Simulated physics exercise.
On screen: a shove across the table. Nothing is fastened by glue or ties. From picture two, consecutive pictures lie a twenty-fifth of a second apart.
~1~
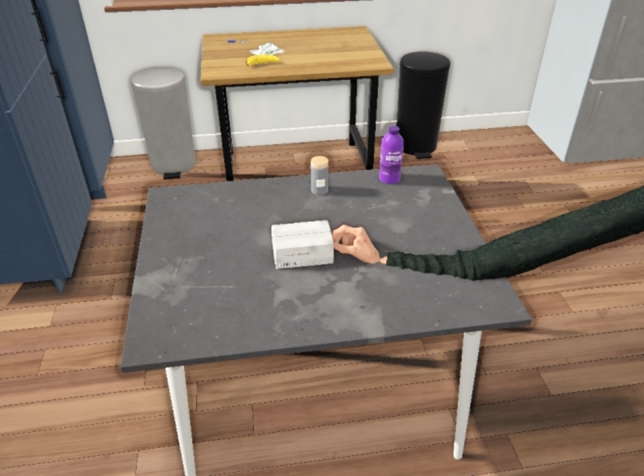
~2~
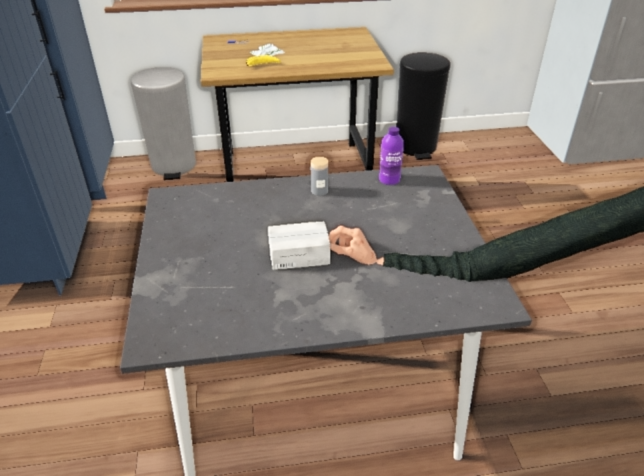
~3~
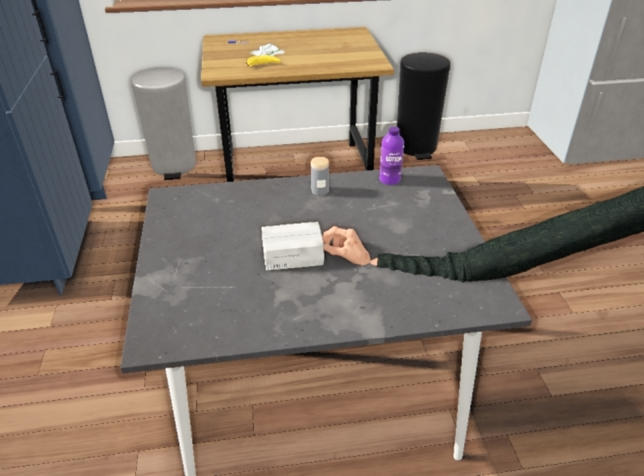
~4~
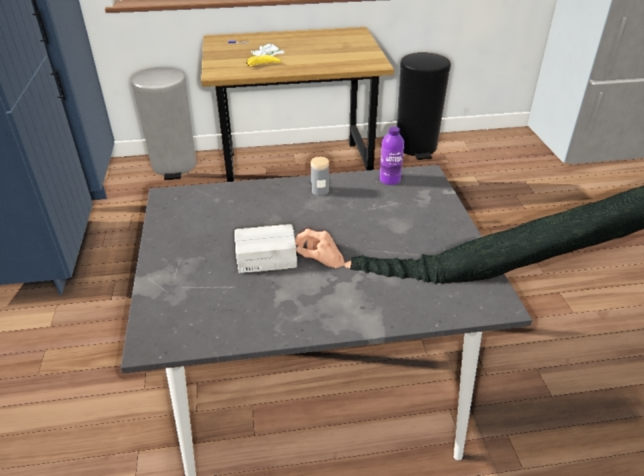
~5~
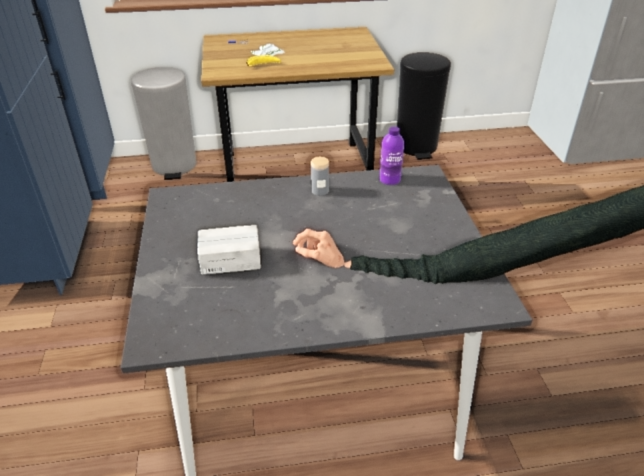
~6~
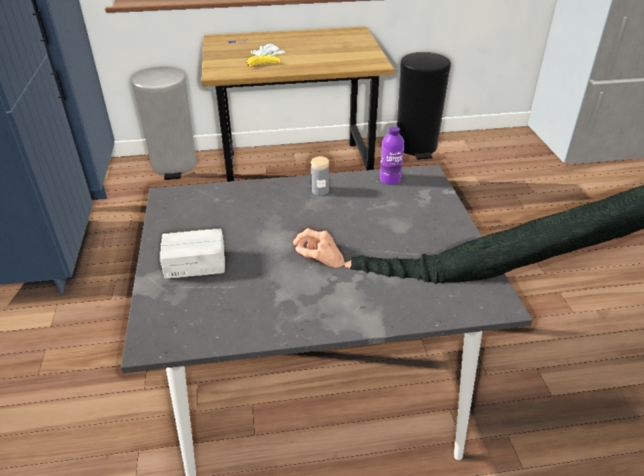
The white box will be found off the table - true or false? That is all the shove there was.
True.
Then, 0.10 s on from there, white box now off the table.
Then, 0.30 s on from there, things are still on the move.
Then, 0.50 s on from there, as before.
In the end, off the table, white box.
